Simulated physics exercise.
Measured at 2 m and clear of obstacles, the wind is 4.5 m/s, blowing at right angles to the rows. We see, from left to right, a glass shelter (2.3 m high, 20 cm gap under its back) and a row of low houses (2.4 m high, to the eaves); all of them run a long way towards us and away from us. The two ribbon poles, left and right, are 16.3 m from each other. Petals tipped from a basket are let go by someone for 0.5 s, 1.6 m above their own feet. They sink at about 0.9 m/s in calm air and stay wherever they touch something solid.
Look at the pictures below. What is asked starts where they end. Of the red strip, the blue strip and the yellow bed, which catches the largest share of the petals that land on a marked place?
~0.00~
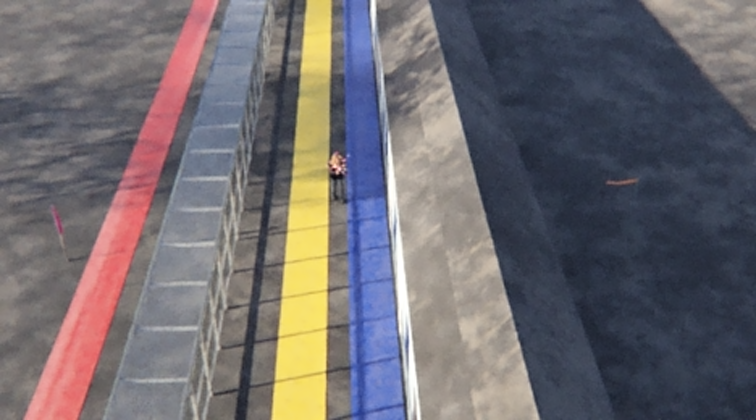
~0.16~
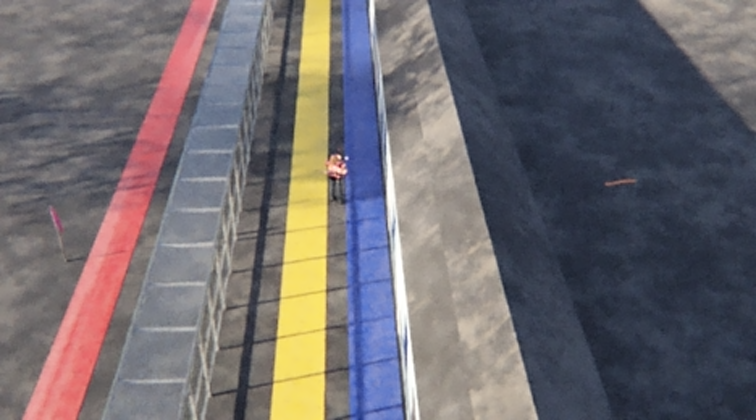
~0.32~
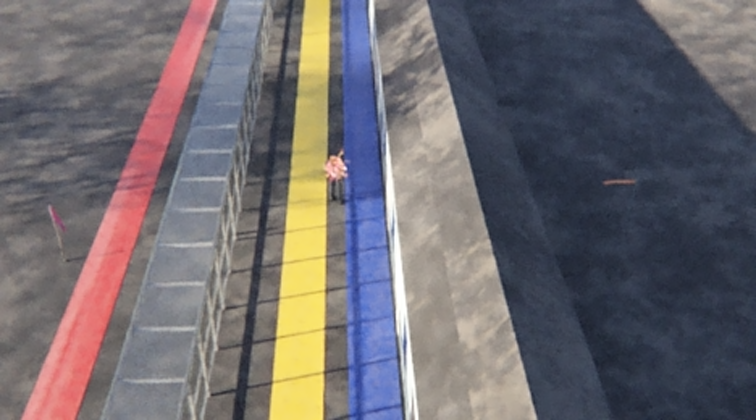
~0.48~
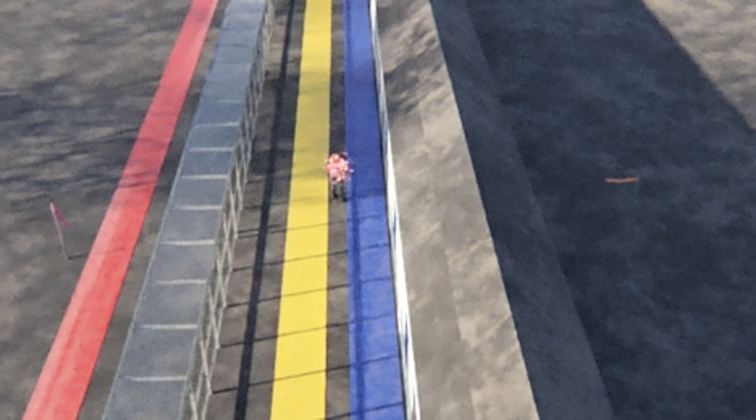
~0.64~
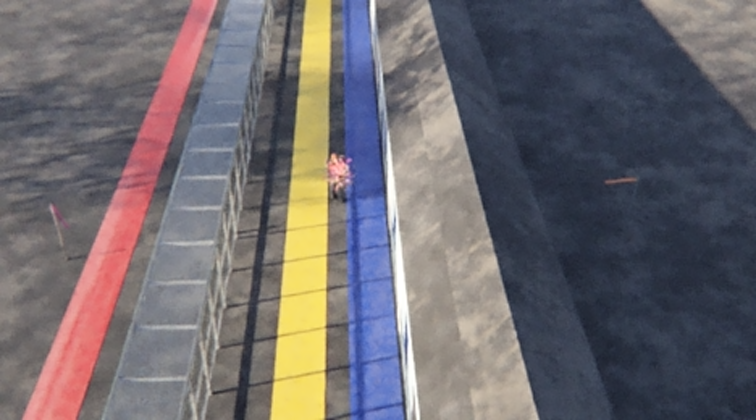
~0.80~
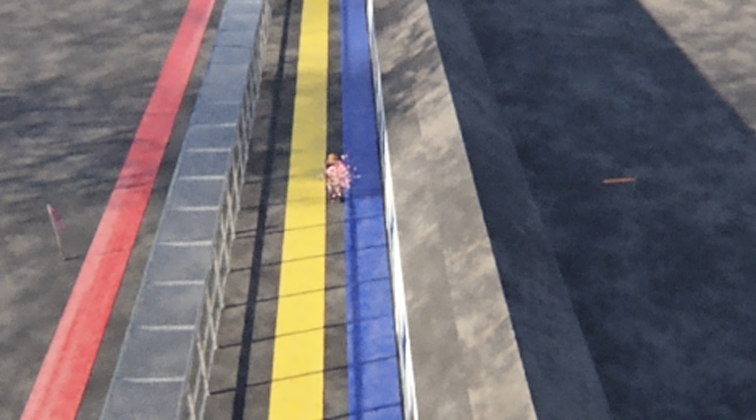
The blue one.
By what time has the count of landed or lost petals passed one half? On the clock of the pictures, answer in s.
At roughly 2.4 s.
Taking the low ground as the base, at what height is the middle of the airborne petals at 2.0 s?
0.4 m.
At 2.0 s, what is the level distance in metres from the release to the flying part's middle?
Roughly 0.5 metres.
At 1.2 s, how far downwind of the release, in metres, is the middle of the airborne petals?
0.0 m.
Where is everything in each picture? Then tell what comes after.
The left ribbon ends at (62, 233), hanging almost straight, the petals in the air span x = 330 to 345 around y = 165 and it comes from (336, 164), in the first frame.
The right ribbon ends at (605, 184), leaning 85 degrees to the left, the petals in the air span x = 325 to 345 around y = 170, the yellow one passes (306, 240), the blue one passes (367, 239) and the red one passes (114, 245), in the second frame.
The left ribbon ends at (65, 232), leaning 15 degrees to the right, the petals in the air span x = 325 to 345 around y = 170 and the top of the row of low houses crosses (453, 101), in the third frame.
The right ribbon ends at (606, 180), leaning 85 degrees to the left, the petals in the air span x = 330 to 345 around y = 170, the yellow one passes (309, 191), the blue one passes (365, 190) and the red one passes (133, 195), in the fourth frame.
The left ribbon ends at (69, 228), leaning 20 degrees to the right and the petals in the air span x = 330 to 350 around y = 170, in the fifth frame.
The right ribbon ends at (604, 182), leaning 85 degrees to the left, the petals in the air span x = 325 to 350 around y = 175 and the top of the row of low houses crosses (452, 99), in the sixth frame.
After 1.2 s, 0 % lies on the yellow bed, 0 % on the blue strip and 0 % on the red strip; 1 % has touched down or left; the middle of what still flies is 0.9 m above the low ground, near (340, 184).
After 2.0 s, 1 % lies on the yellow bed, 15 % on the blue strip and 0 % on the red strip; 32 % has touched down or left; the middle of what still flies is 0.5 m above the low ground, near (346, 197).
After 3.5 s, 2 % lies on the yellow bed, 56 % on the blue strip and 0 % on the red strip; 90 % has touched down or left.
After 8.0 s, 2 % lies on the yellow bed, 64 % on the blue strip and 0 % on the red strip; 100 % has touched down or left.
After 45.0 s, 2 % lies on the yellow bed, 65 % on the blue strip and 0 % on the red strip; 100 % has touched down or left.
